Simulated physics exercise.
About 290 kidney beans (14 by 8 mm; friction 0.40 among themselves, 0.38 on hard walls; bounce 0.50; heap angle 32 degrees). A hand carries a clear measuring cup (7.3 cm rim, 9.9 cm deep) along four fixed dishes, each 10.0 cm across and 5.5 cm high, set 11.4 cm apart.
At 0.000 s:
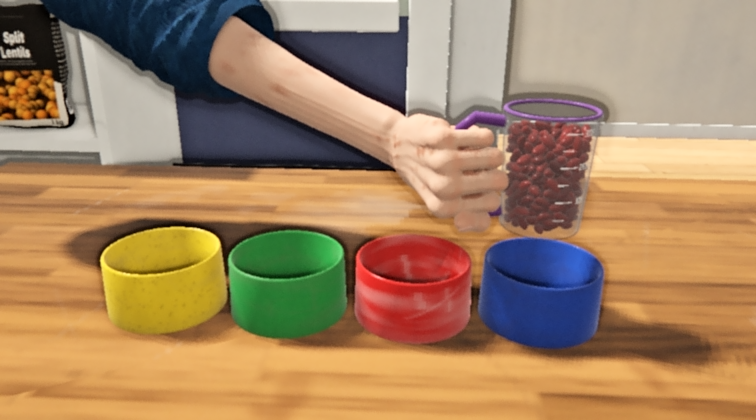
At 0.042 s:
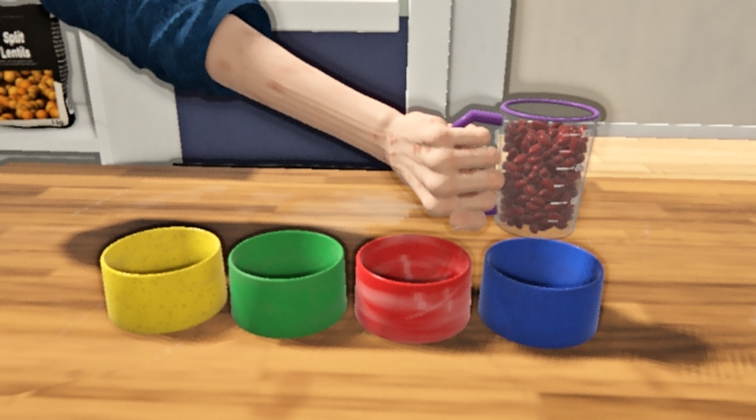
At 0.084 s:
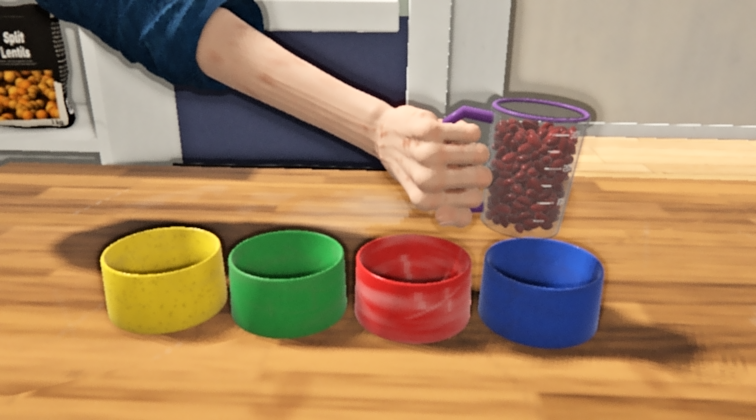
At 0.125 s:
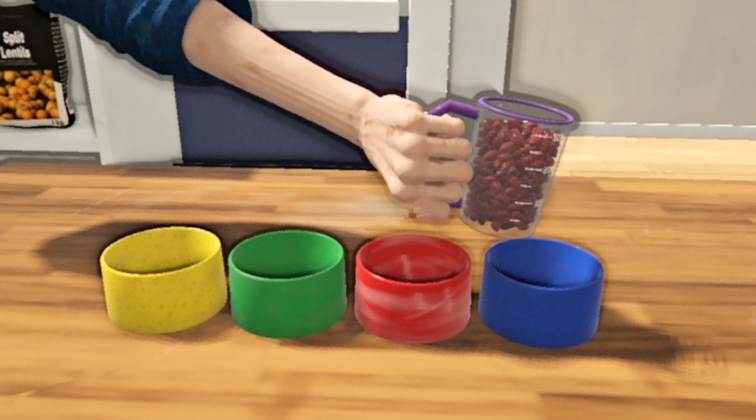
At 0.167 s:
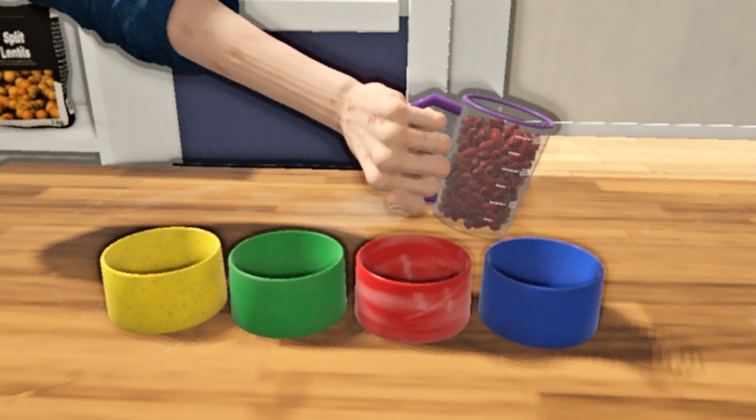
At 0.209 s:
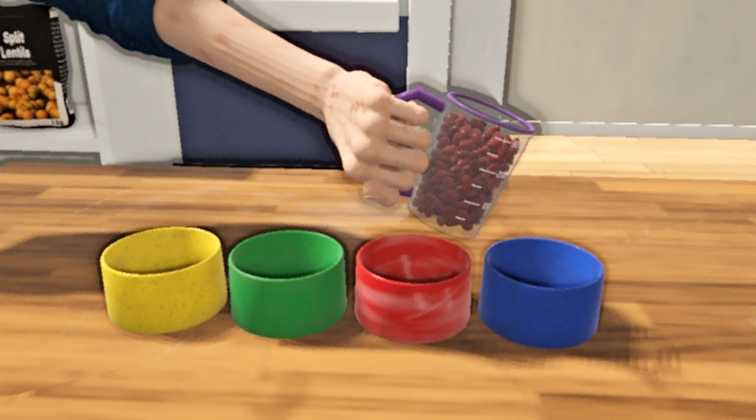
A hand held a clear measuring cup of red kidney beans behind four bowls, yellow, green, red and blue, then moved it left from behind the blue one while tilting it gradually to the right.
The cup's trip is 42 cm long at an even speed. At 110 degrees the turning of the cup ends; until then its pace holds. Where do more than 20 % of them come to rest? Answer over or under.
Red under, blue under, green under, yellow over, counter under.
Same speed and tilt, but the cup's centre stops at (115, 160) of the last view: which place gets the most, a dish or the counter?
Most goes to: Yellow.
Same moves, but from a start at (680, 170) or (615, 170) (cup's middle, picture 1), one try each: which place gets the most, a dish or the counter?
The winner: Green, then yellow.
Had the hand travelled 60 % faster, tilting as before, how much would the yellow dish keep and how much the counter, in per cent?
In that case yellow 100, counter 0.
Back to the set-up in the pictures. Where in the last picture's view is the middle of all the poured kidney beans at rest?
Near (161, 279).
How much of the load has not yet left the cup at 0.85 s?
About 85 per cent.
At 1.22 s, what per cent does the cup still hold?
About 50 per cent.
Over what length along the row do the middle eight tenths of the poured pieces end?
Some 7 cm.
After 0.60 s, tilt 73 degrees; cup holds 100 %.
After 0.85 s, tilt 106 degrees; cup holds 85 %, green 5 %, yellow 5 %.
Then, at 1.22 s, tilt 110 degrees; cup holds 50 %, green 5 %, yellow 40 %.
By 2.8 s all is still; red 0 %, blue 0 %, green 5 %, yellow 90 %, counter 0 %.
